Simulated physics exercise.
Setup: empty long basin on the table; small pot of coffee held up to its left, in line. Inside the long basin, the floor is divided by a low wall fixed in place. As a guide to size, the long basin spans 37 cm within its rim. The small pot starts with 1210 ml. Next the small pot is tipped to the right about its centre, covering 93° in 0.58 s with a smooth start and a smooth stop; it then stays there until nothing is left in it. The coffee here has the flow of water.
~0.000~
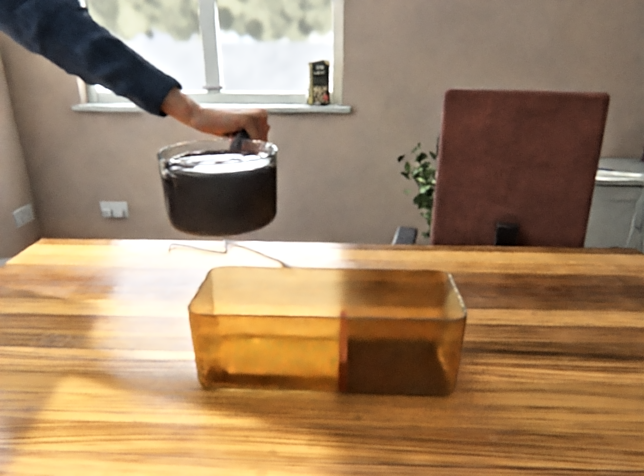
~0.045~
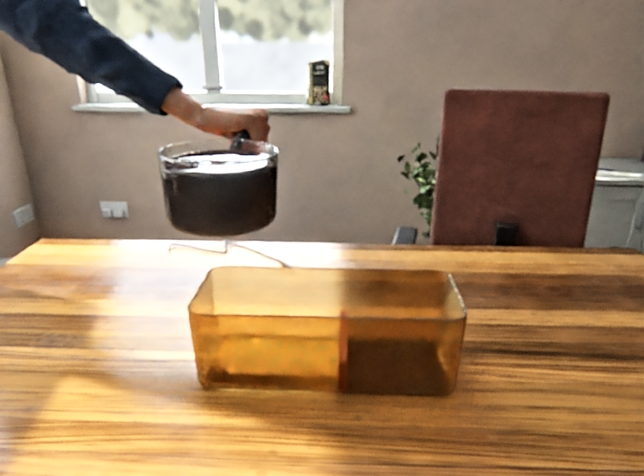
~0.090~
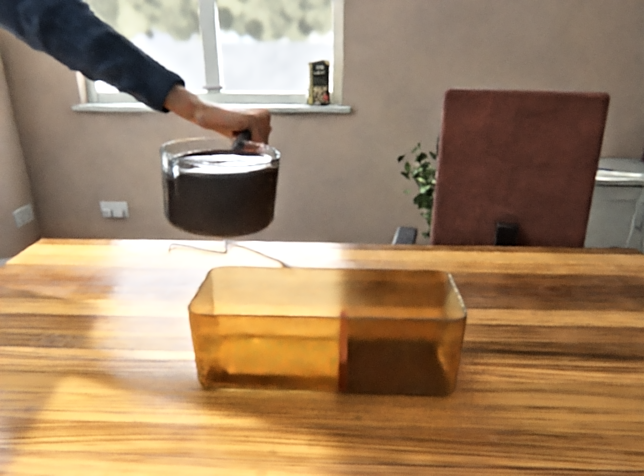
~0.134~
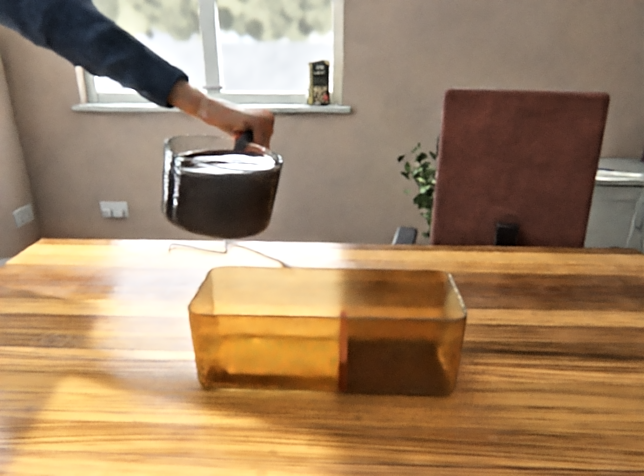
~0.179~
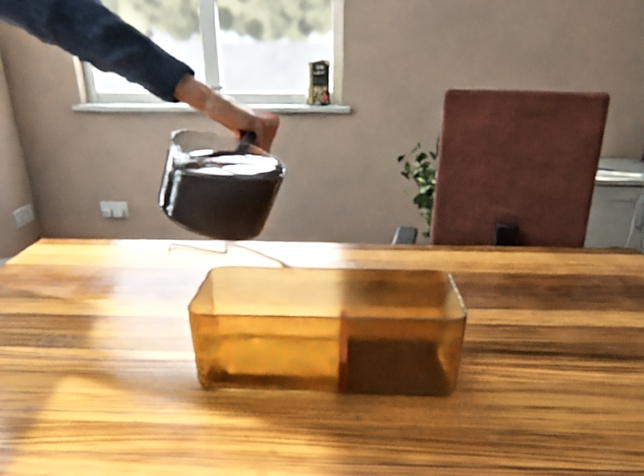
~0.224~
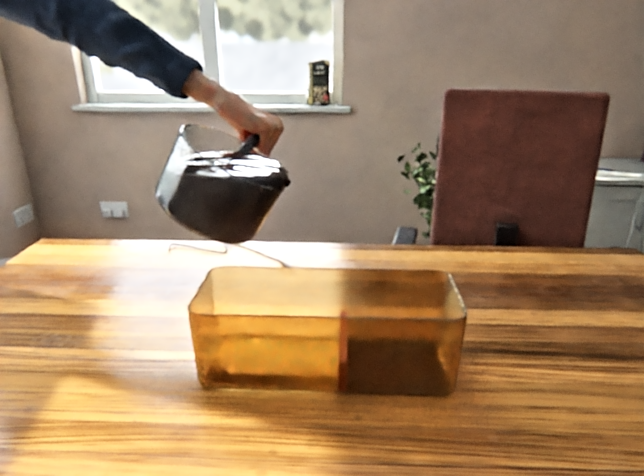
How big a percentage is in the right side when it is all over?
Roughly 34 per cent is in the right side.
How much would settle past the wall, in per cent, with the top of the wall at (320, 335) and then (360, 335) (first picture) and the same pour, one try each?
75 in a hundred, followed by 10 in a hundred.
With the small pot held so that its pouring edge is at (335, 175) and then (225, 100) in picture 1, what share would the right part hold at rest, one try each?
In order, 80 and 10 per cent.
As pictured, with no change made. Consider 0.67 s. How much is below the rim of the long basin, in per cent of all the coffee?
Reading: Approx. 72 %.
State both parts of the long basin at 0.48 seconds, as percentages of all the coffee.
Left roughly 8 per cent, right roughly 7.
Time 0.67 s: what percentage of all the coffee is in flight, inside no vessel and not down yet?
About 12 per cent.
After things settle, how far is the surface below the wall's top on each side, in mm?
On the left it's about 18 mm; on the right, about 28 mm.
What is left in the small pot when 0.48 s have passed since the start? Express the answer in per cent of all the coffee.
Fraction remaining: Approx. 46 per cent.
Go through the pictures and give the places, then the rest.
The first picture shows tilt 0°; pouring edge (275, 153); surface from (166, 161) to (275, 161); the long basin's rim runs from (199, 289) to (458, 294); the wall's top is at (343, 336).
The second picture shows tilt 1°; pouring edge (276, 154); surface from (167, 160) to (275, 162).
The third picture shows tilt 5°; pouring edge (278, 158); surface from (169, 159) to (277, 163).
The fourth picture shows tilt 12°; pouring edge (281, 165); surface from (170, 159) to (280, 164).
The fifth picture shows tilt 20°; pouring edge (284, 174); surface from (171, 161) to (284, 169).
The sixth picture shows tilt 30°; pouring edge (285, 185); surface from (168, 167) to (285, 178); 3 per cent is over the edge.
After 0.48 s the tilt is 86° and 46 per cent is still to pour, 8 is left of the wall and 7 right of it.
After 0.67 s the tilt is 93° and 15 per cent is still to pour, 40 is left of the wall and 32 right of it.
After 0.87 s the tilt is 93° and 6 per cent is still to pour, 50 is left of the wall and 32 right of it.
After 1.08 s the tilt is 93° and 2 per cent is still to pour, 61 is left of the wall and 32 right of it.
In the end 63 per cent lies left of the wall, 34 right of it and 2 outside.
